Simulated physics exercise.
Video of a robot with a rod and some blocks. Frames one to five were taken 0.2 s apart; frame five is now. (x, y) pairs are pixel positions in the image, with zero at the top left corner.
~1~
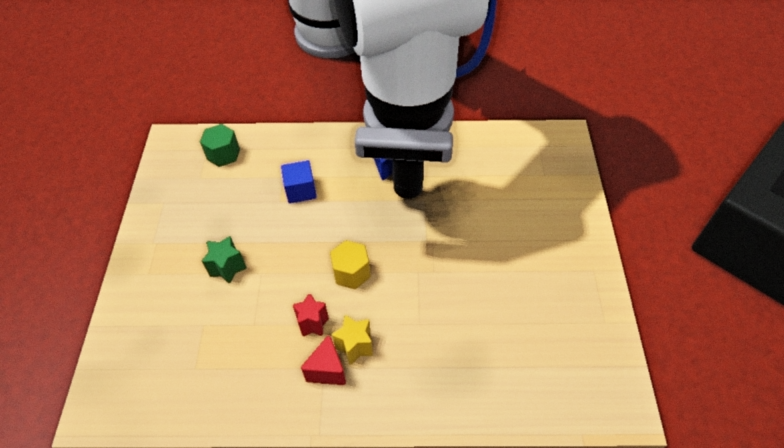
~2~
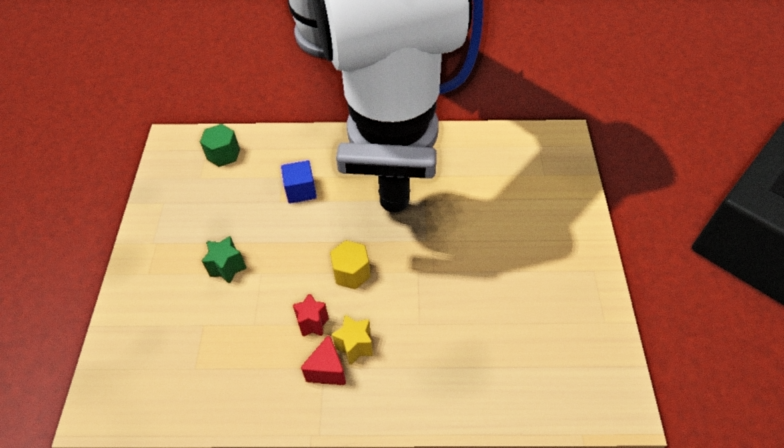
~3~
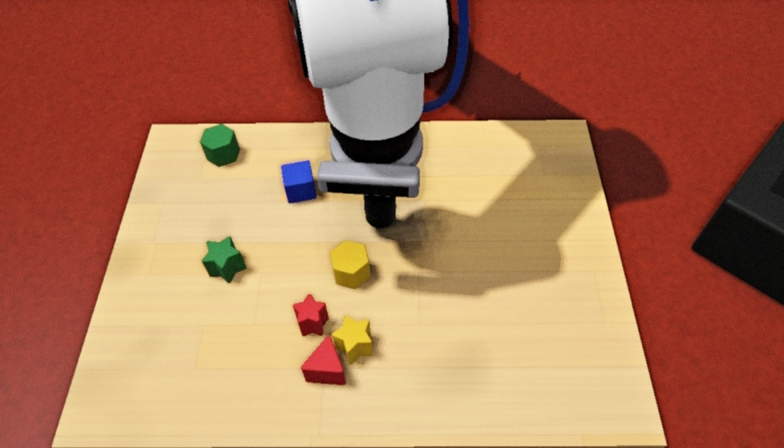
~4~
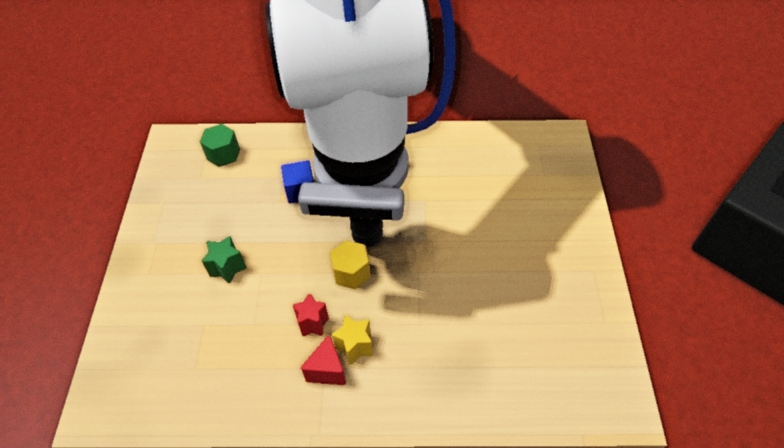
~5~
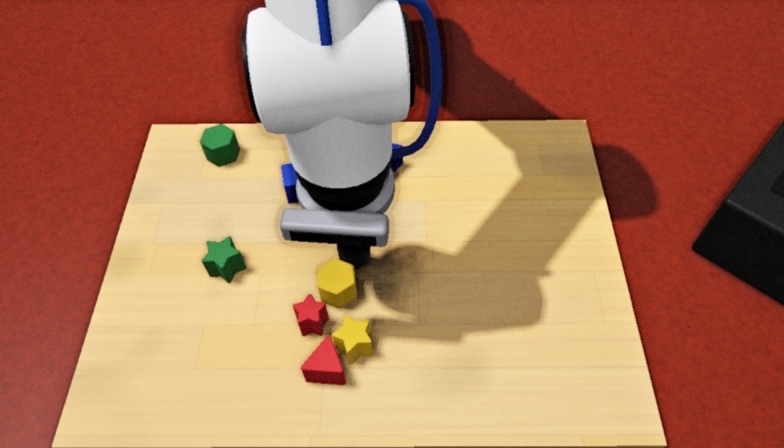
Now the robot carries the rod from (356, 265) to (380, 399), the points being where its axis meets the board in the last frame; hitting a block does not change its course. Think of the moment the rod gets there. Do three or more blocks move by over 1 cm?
Yes, that is how it ends up.
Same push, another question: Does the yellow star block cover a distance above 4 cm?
I believe so.
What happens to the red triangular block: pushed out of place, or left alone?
It is moved from its place.
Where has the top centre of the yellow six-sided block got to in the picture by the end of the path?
(326, 309)
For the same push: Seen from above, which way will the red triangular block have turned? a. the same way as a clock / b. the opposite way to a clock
a
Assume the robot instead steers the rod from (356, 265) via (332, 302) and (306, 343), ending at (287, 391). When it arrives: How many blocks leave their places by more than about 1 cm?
Two get moved.
On the path given first. One third of the way, rod at (362, 298); red star block at (295, 318), turned 35° clockwise; yellow six-sided block at (328, 307), turned 45° clockwise.
Two thirds of the way, rod at (370, 343); red star block at (292, 318), turned 40° clockwise; red triangular block at (317, 367); yellow six-sided block at (326, 309), turned 50° clockwise; yellow star block at (350, 364), turned 25° clockwise.
At the end, rod at (380, 392); red star block at (292, 318), turned 40° clockwise; red triangular block at (314, 371), turned 20° clockwise; yellow six-sided block at (326, 309), turned 50° clockwise; yellow star block at (345, 391), turned 70° clockwise.
